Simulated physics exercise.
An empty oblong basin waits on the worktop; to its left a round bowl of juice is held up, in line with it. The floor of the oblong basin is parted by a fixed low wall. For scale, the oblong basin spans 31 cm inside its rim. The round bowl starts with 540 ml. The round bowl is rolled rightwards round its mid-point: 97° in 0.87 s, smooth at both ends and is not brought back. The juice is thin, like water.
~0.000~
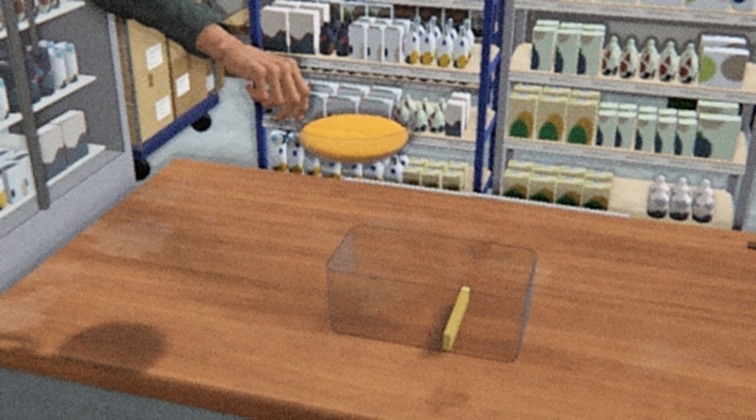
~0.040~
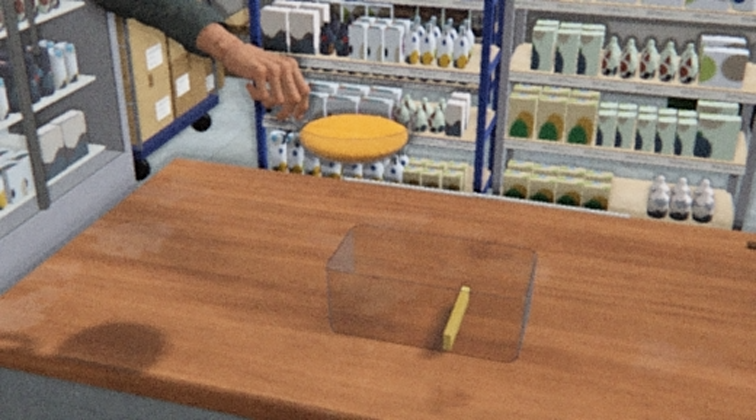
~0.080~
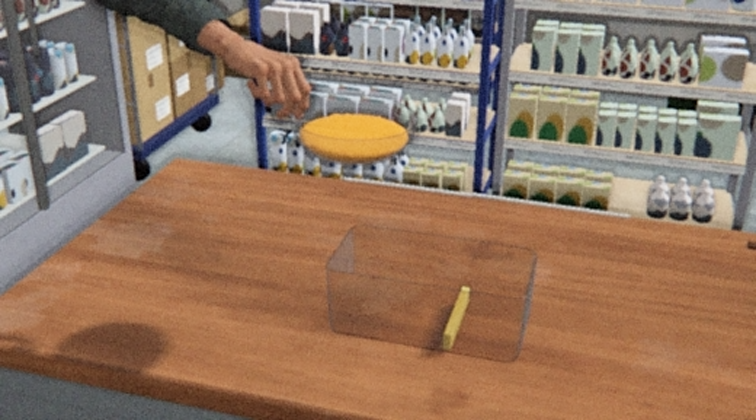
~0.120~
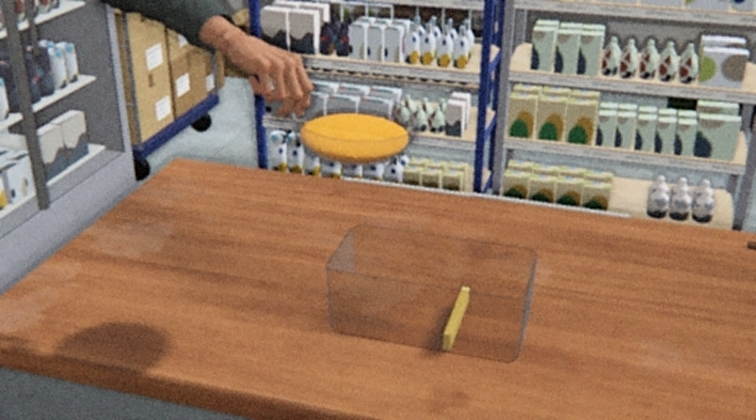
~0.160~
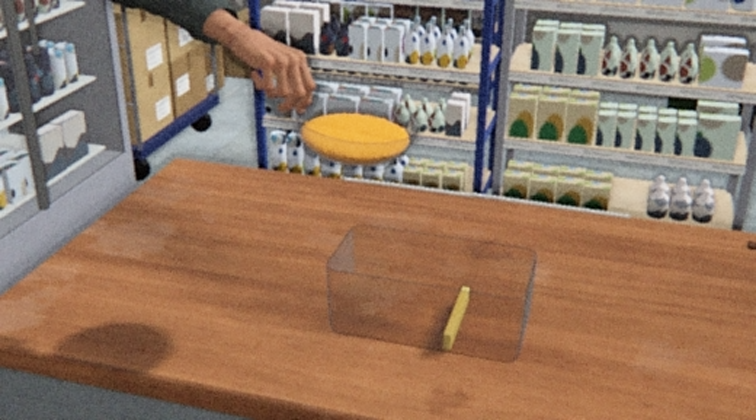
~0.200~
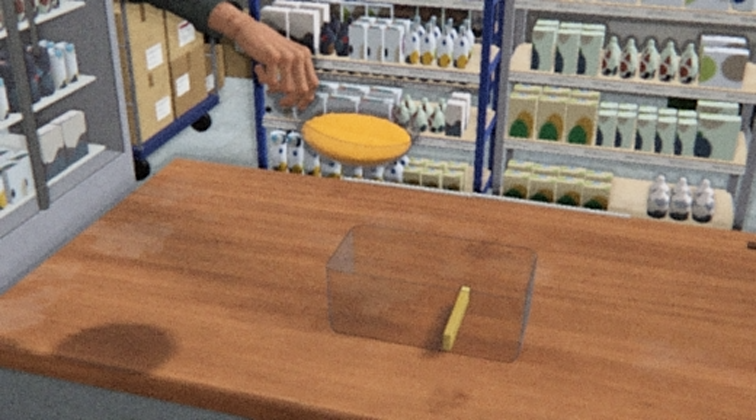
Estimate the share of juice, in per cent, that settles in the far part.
The far part has some 24 per cent.
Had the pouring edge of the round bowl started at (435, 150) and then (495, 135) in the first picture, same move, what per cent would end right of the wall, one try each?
In turn about 45 and 50 per cent.
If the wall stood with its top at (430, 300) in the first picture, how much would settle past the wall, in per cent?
Then about 65 per cent.
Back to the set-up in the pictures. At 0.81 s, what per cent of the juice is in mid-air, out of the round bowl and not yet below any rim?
Near 8 in a hundred.
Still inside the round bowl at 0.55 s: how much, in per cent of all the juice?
Near 26 in a hundred.
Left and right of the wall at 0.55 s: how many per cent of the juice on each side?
Left about 7, right about 0.
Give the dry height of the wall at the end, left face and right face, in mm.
Some 16 mm on the left and 22 mm on the right.
By 0.55 s the tilt is 68° and 27 per cent is still to pour, 7 is left of the wall and 0 right of it.
By 0.81 s the tilt is 96° and 1 per cent is still to pour, 66 is left of the wall and 24 right of it.
By 1.08 s the tilt is 97° and 0 per cent is still to pour, 75 is left of the wall and 23 right of it.
By 1.37 s the tilt is 97° and 0 per cent is still to pour, 75 is left of the wall and 24 right of it.
At rest 75 per cent lies left of the wall, 24 right of it and 2 outside.
